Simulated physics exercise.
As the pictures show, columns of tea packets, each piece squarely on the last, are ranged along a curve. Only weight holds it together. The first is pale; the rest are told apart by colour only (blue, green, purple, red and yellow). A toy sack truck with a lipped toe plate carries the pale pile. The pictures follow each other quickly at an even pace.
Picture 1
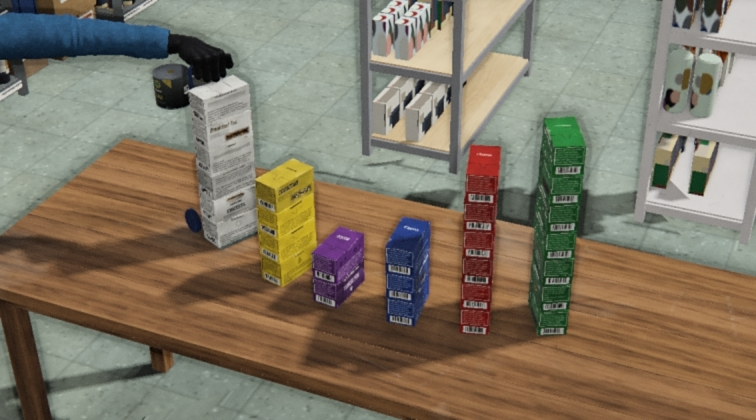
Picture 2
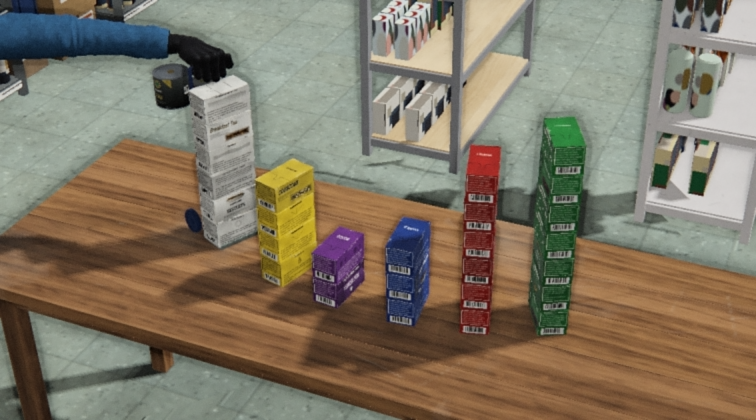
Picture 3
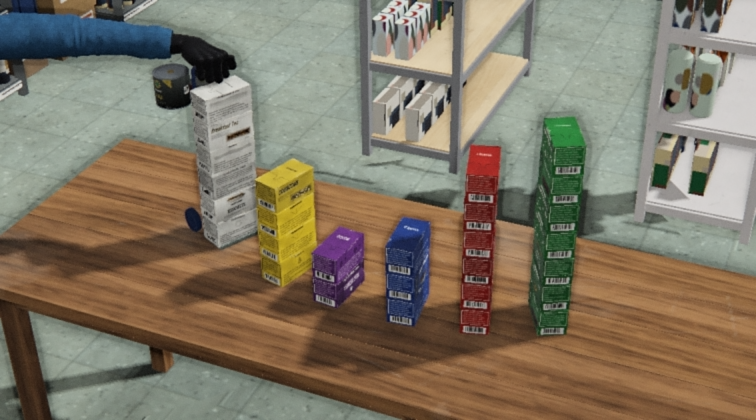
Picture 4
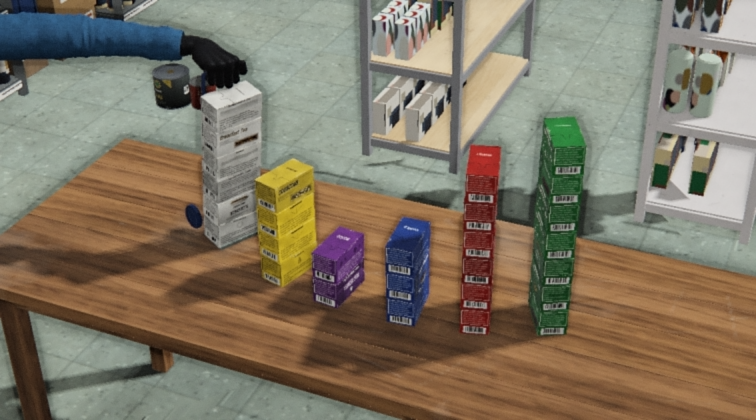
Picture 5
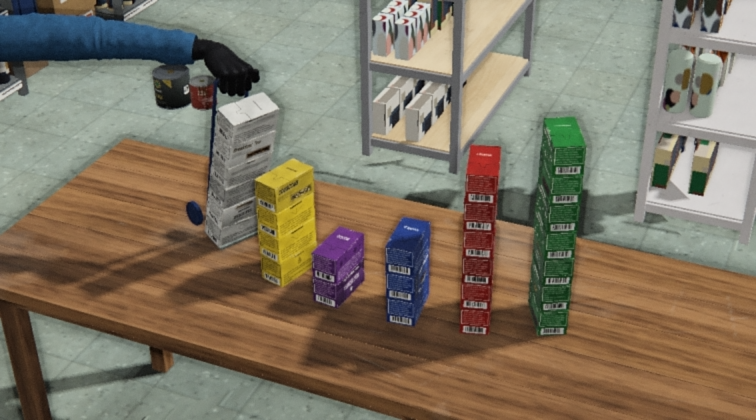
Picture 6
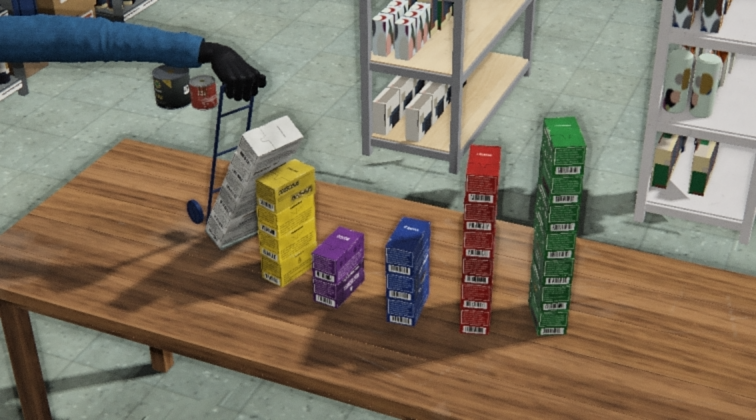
At the start, a gloved hand rests on a tall white stack of boxes beside yellow, purple, blue, red and green stacks on a wooden table. The hand then shifts right, a small blue hand truck showing beneath it, and the white stack leans further and further toward the yellow one while the others stay still.
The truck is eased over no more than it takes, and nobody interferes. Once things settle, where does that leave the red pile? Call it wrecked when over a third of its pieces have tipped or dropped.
In the end the red column survives.
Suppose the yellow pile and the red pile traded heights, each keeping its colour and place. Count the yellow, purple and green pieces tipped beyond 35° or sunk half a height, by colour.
The counts are yellow 4, purple 1, green 0.
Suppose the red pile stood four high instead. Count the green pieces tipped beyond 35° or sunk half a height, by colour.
Pile by pile, green 0.
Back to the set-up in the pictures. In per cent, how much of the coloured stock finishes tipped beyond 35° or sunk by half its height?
Near 25 in a hundred.
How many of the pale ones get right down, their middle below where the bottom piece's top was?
The count is 5.
Soon, 6 of the pale pile down; none of the 6 red packets down (0 of 22 in all colours); top red packet unmoved; top yellow packet tipped a little.
A while on, 6 of the pale pile down; none of the 6 red packets down (0 of 22 in all colours); top red packet unmoved; top yellow packet tipped well over, half its height lower.
Towards the end, 6 of the pale pile down; none of the 6 red packets down (4 of 22 in all colours); top red packet unmoved; top yellow packet on its side.
Then, 6 of the pale pile down; none of the 6 red packets down (5 of 22 in all colours); top red packet unmoved; top yellow packet upside down.
Finally, 6 of the pale pile down; none of the 6 red packets down (5 of 22 in all colours); top red packet unmoved; top yellow packet upside down. Seen by the last camera, middles, top red packet near (485, 174), top yellow packet near (395, 276).
